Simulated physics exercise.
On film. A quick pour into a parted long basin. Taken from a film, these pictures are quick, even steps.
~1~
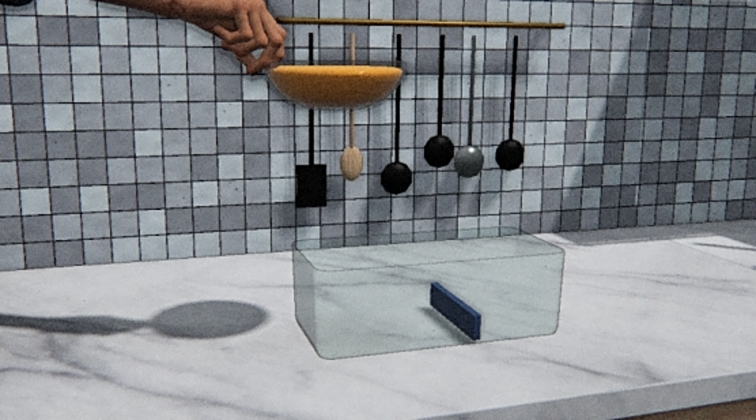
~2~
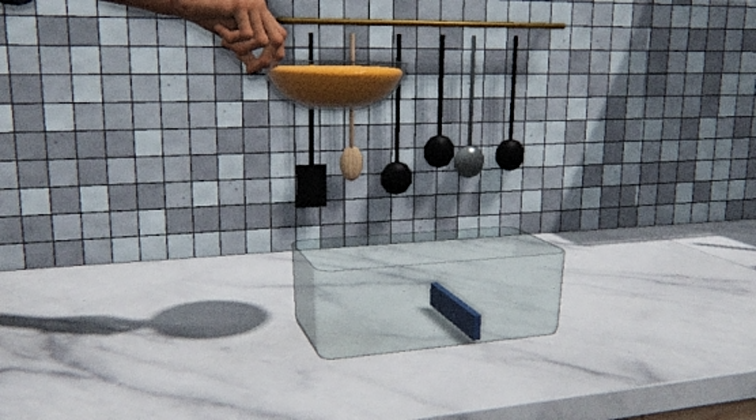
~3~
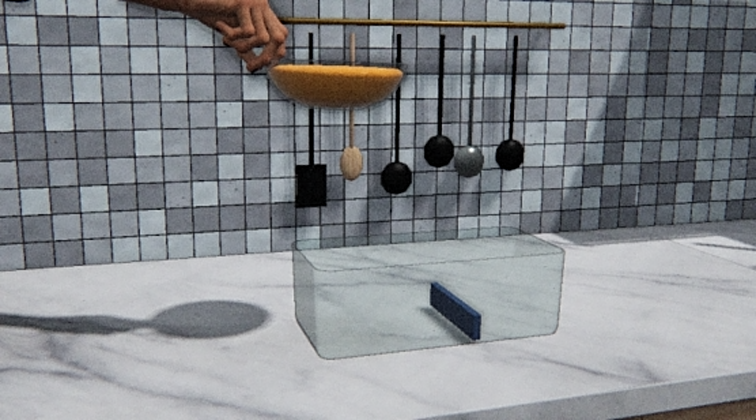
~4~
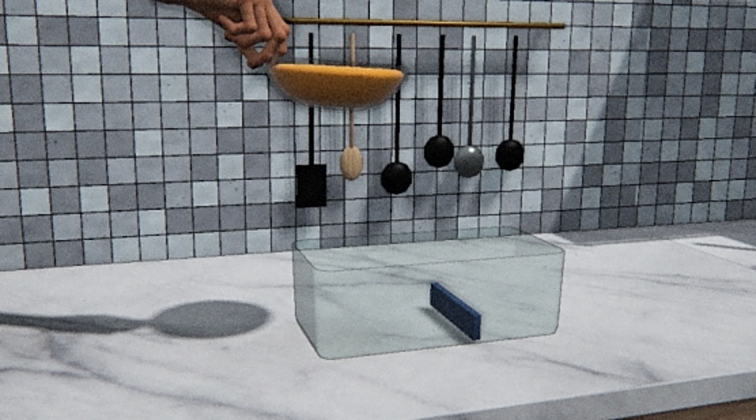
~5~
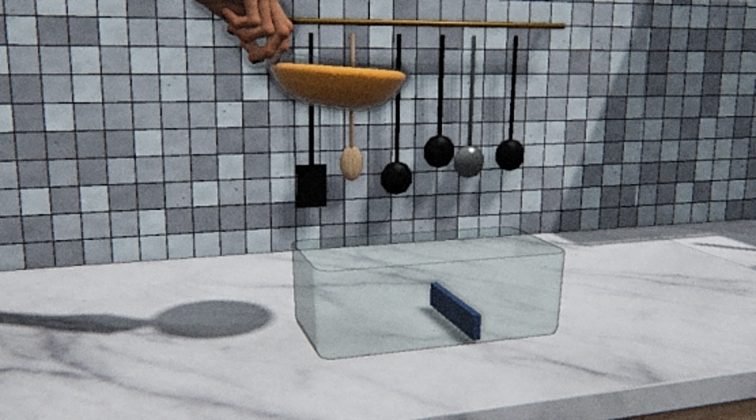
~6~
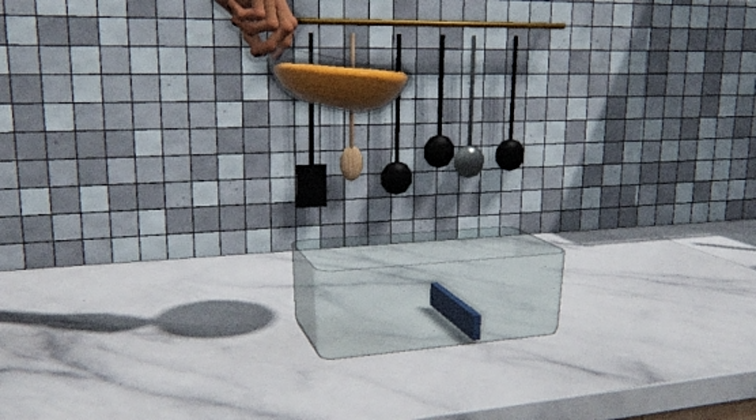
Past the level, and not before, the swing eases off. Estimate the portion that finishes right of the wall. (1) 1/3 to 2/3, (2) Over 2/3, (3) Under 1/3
1/3 to 2/3.
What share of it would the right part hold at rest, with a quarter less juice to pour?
40 %.
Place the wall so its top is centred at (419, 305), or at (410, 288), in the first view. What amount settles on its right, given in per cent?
First try around 75 percent; second try around 85 percent.
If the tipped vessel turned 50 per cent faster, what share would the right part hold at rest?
I'd say roughly 40 in every hundred ends up there.
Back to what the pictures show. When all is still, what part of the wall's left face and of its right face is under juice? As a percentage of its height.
Left: About 30; right: About 60.
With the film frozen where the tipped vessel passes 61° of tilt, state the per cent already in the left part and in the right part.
The left part holds around 5 percent, the right part 15 percent.
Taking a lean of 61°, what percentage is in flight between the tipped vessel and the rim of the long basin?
Around 55 %.
A moment on, the tilt is 61° and 26 per cent is still to pour, 7 is left of the wall and 14 right of it.
Next, the tilt is 90° and 0 per cent is still to pour, 39 is left of the wall and 53 right of it.
Then the tilt is 94° and 0 per cent is still to pour, 46 is left of the wall and 53 right of it.
Later the tilt is 94° and 0 per cent is still to pour, 46 is left of the wall and 53 right of it.
At rest 46 per cent lies left of the wall, 53 right of it and 2 outside.
